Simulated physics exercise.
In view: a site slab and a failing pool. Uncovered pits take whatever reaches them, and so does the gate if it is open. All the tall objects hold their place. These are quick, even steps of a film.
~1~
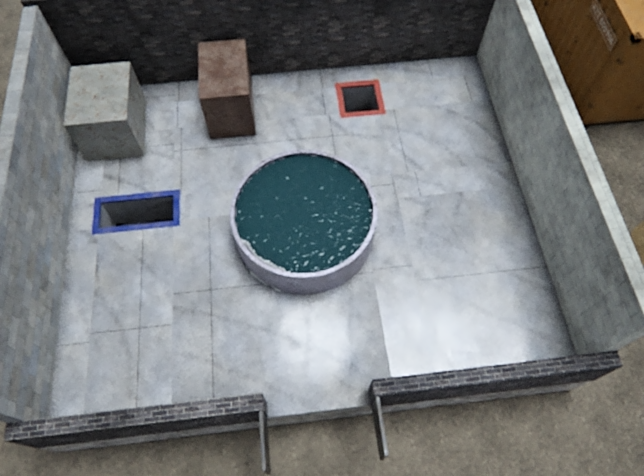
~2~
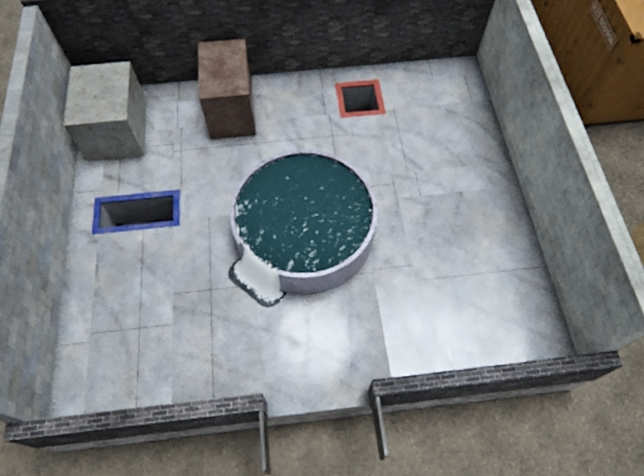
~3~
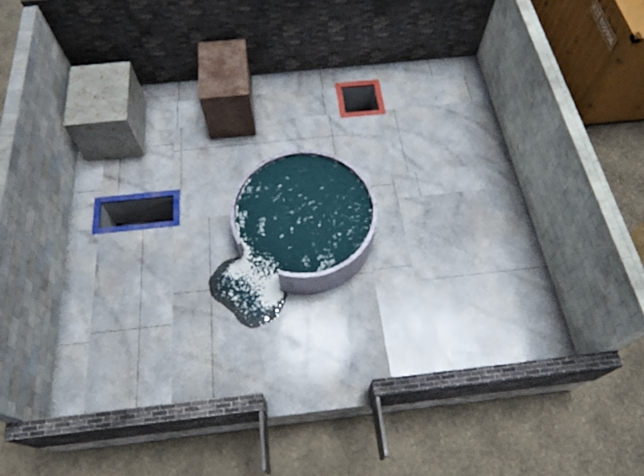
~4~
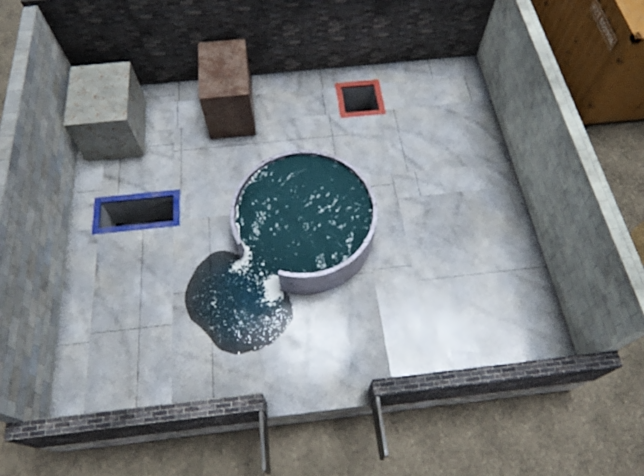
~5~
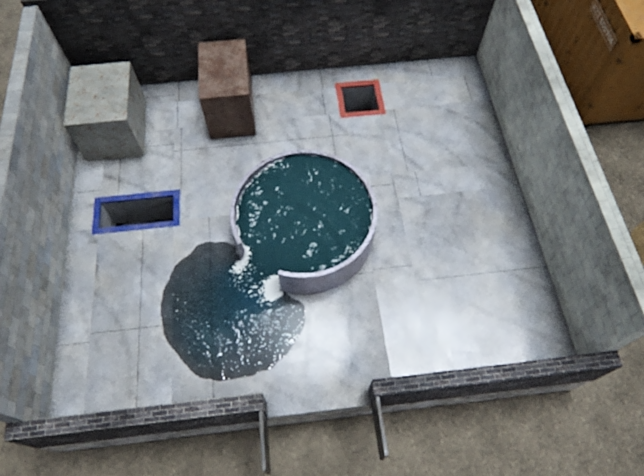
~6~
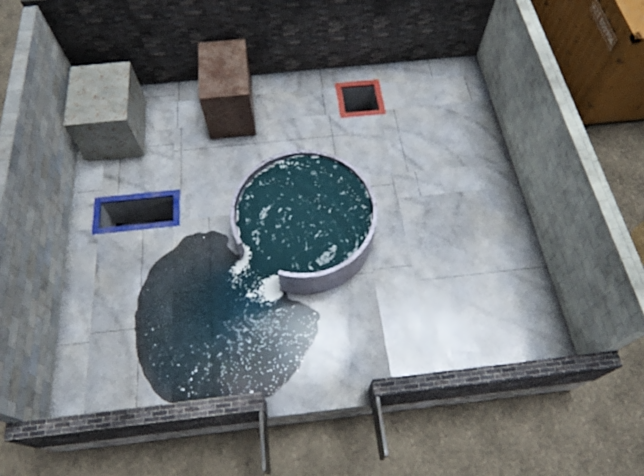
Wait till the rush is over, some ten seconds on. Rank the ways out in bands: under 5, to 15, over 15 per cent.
In the end: The gate takes from 5 to 15 %; the red pit takes not even 5 %; the blue pit takes above 15 %.
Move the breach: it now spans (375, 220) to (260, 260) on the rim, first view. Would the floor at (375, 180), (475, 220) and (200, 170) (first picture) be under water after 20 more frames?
In that order: No water, awash, dry.
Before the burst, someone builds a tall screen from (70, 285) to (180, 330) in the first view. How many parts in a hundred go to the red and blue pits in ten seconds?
In per cent: Red 0, blue 14.
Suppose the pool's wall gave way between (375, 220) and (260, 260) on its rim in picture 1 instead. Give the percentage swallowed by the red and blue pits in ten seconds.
Per cent: Red 8, blue 4.
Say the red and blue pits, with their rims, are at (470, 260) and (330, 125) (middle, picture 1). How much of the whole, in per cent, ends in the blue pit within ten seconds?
In per cent: Blue 4.
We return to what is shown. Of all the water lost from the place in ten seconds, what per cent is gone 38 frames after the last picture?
Some 50 per cent.
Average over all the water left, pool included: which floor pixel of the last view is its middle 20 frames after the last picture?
Close to (227, 281).
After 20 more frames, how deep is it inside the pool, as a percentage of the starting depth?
Some 50 per cent.
A moment on, water covers 20 % of the floor; the gate 0 %, the red pit 0 %, the blue pit 0 %.
Next, water covers 20 % of the floor; the gate 1 %, the red pit 0 %, the blue pit 0 %.
Then, water covers 25 % of the floor; the gate 3 %, the red pit 0 %, the blue pit 1 %.
Later, water covers 40 % of the floor; the gate 5 %, the red pit 0 %, the blue pit 12 %.
In the end, water covers 60 % of the floor; the gate 8 %, the red pit 0 %, the blue pit 25 %.
